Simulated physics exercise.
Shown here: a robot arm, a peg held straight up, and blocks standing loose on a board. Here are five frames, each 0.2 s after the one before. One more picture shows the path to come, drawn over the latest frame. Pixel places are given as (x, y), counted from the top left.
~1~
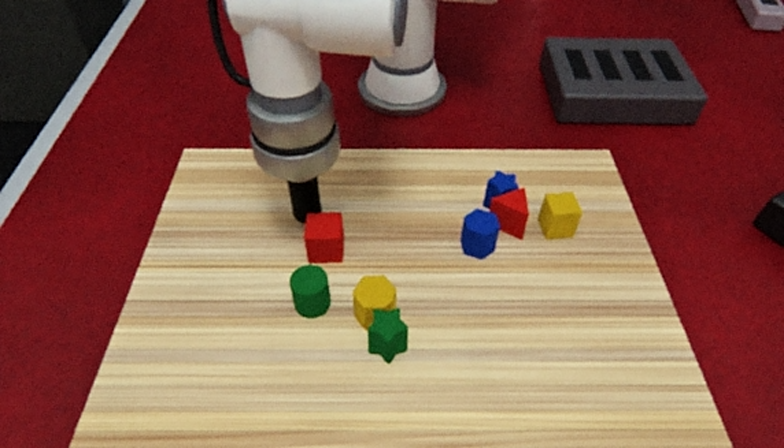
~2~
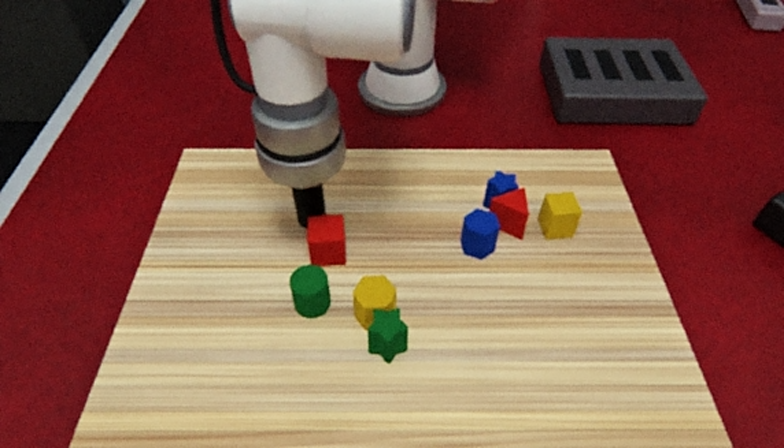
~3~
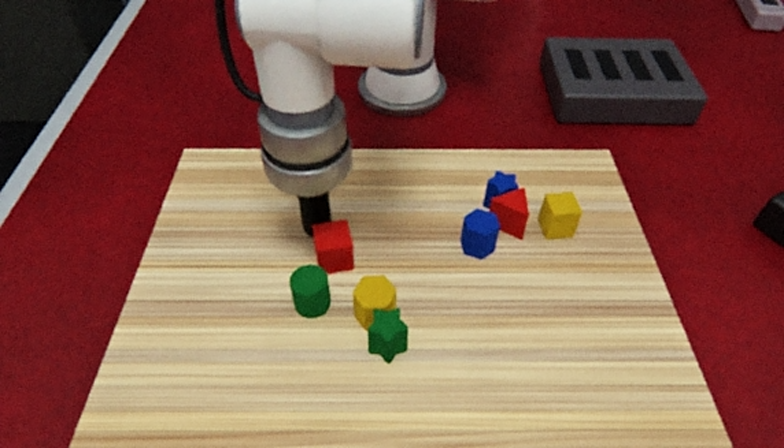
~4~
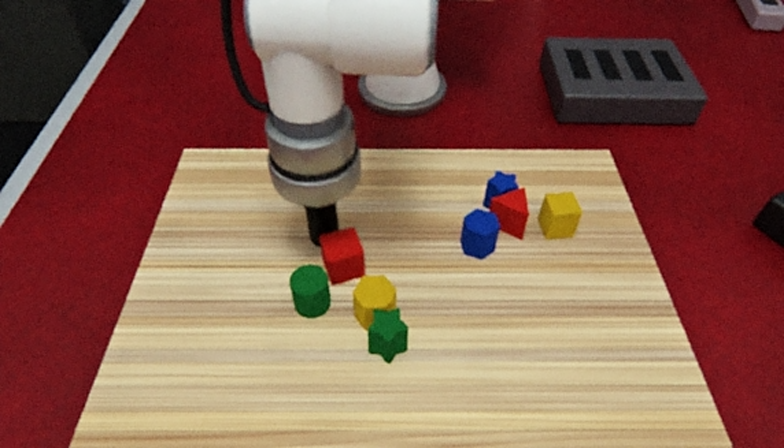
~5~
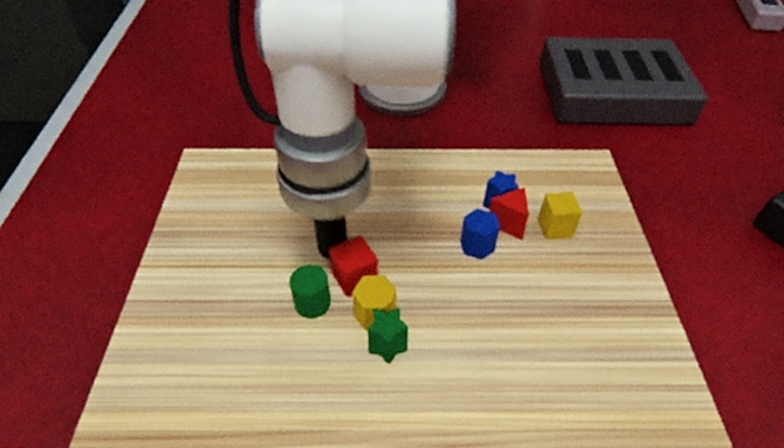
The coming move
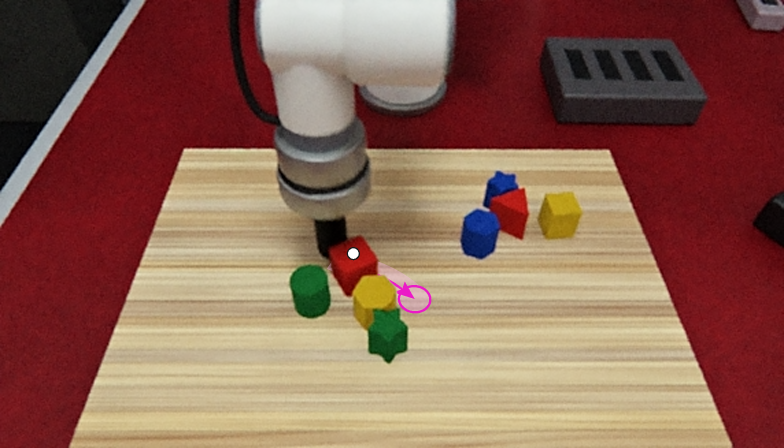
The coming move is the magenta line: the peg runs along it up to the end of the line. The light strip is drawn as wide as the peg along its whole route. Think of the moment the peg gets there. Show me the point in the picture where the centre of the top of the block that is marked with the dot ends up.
The middle of its upper face should be somewhere near (418, 311).
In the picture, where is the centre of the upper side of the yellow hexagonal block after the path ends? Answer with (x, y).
I'd expect the centre of its top face to be at (395, 341).
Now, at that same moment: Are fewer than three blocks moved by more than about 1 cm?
Short answer: No.
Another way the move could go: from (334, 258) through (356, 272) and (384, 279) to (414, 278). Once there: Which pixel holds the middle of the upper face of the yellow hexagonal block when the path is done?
By then it is at (404, 319).
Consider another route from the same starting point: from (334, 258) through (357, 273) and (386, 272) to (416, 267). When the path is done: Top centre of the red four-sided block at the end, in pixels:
It comes to (396, 277).
The drawn path runs from (334, 258) via (362, 269) and (390, 281), ending at (415, 299); the dot is on the red four-sided block.
The first path, step by step. One third of the way, peg (363, 260); red four-sided block (379, 270), turned 20° clockwise; yellow hexagonal block (383, 304); green star block (393, 335).
Two thirds of the way, peg (390, 273); red four-sided block (400, 289), turned 45° clockwise; yellow hexagonal block (392, 322), turned 20° clockwise; green star block (398, 355).
At the end, peg (415, 290); green circle not moved; red four-sided block (418, 311), turned 65° clockwise; yellow hexagonal block (395, 341), turned 40° clockwise; green star block (396, 377).
